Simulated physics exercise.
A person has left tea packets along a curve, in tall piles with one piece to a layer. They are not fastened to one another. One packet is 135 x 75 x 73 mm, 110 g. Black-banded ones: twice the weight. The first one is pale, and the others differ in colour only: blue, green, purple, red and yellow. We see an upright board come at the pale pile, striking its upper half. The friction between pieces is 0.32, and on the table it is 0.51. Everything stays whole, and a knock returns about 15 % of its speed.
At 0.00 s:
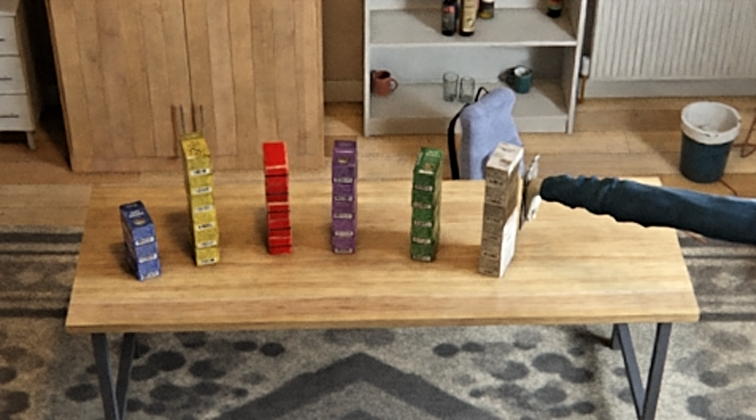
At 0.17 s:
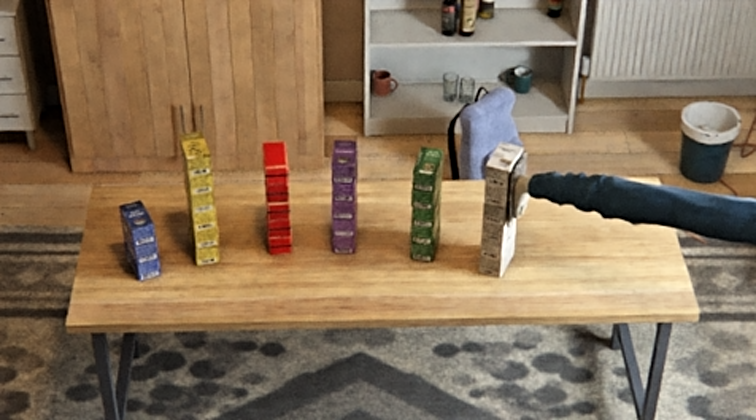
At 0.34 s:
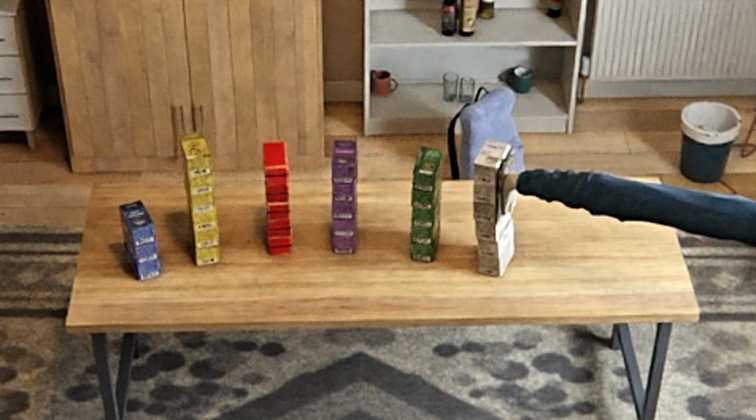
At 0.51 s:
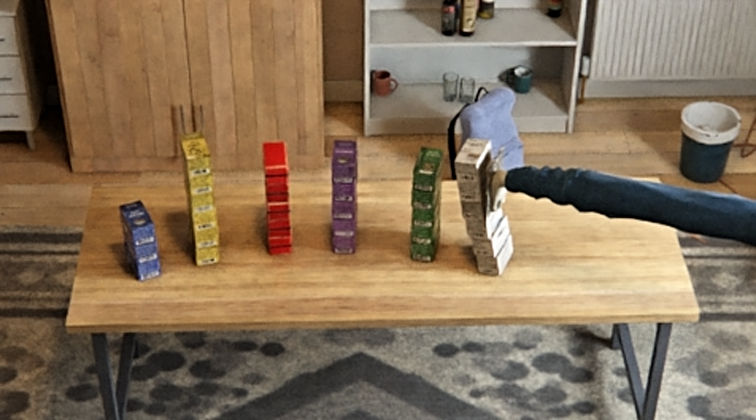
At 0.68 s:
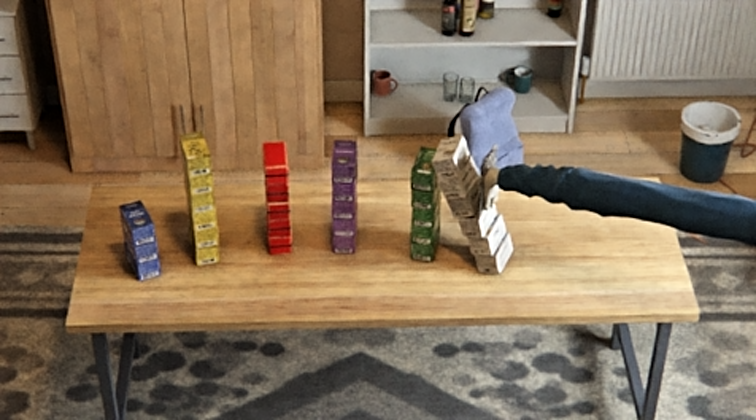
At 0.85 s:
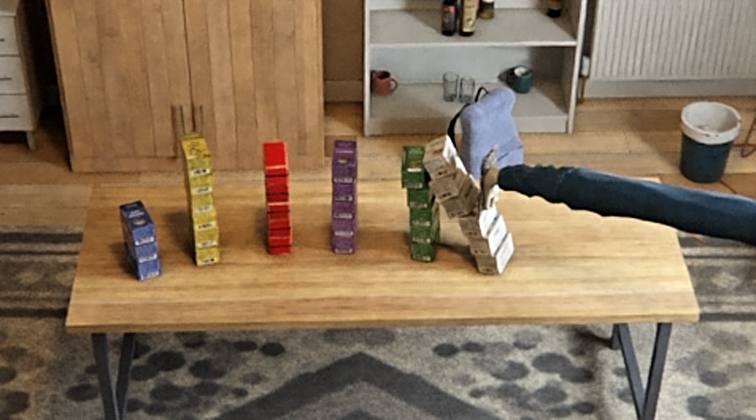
A dark arm moved in from the right and pushed the upper part of a pale stack of small boxes on a wooden table, tilting it left until it leaned against the green stack, which shifted slightly.
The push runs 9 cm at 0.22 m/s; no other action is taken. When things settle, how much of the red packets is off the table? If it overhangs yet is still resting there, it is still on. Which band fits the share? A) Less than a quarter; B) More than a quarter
Less than a quarter (A).
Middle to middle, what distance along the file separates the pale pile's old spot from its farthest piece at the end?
Some 42 centimetres along the file.
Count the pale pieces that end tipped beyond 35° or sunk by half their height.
Count: 3.
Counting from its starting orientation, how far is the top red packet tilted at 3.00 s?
Close to 100° of tilt compared with the start.
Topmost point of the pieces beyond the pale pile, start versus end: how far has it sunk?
About 22 cm.
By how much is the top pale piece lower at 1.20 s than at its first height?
16 cm.
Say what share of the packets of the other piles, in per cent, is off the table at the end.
Something close to 15 percent of them.
After 1.20 s, 3 of the pale pile down; none of the 5 red packets off the table (0 of 24 in all colours); top red packet unmoved; top green packet leaning 26°, 56 mm lower.
After 1.92 s, 3 of the pale pile down; none of the 5 red packets off the table (0 of 24 in all colours); top red packet leaning 25°, 26 mm lower; top purple packet leaning 29°, 10 cm lower.
After 2.38 s, 3 of the pale pile down; none of the 5 red packets off the table (0 of 24 in all colours); top red packet leaning 38°, 18 cm lower; top purple packet on its side.
After 3.00 s, 3 of the pale pile down; none of the 5 red packets off the table (4 of 24 in all colours); top red packet on its side; top purple packet on its side.
By the end (3.7 s), 3 of the pale pile down; none of the 5 red packets off the table (4 of 24 in all colours); top red packet on its side; top blue packet upside down. That is 0 per cent. As the last picture would show them, middles, top red packet near (133, 207).
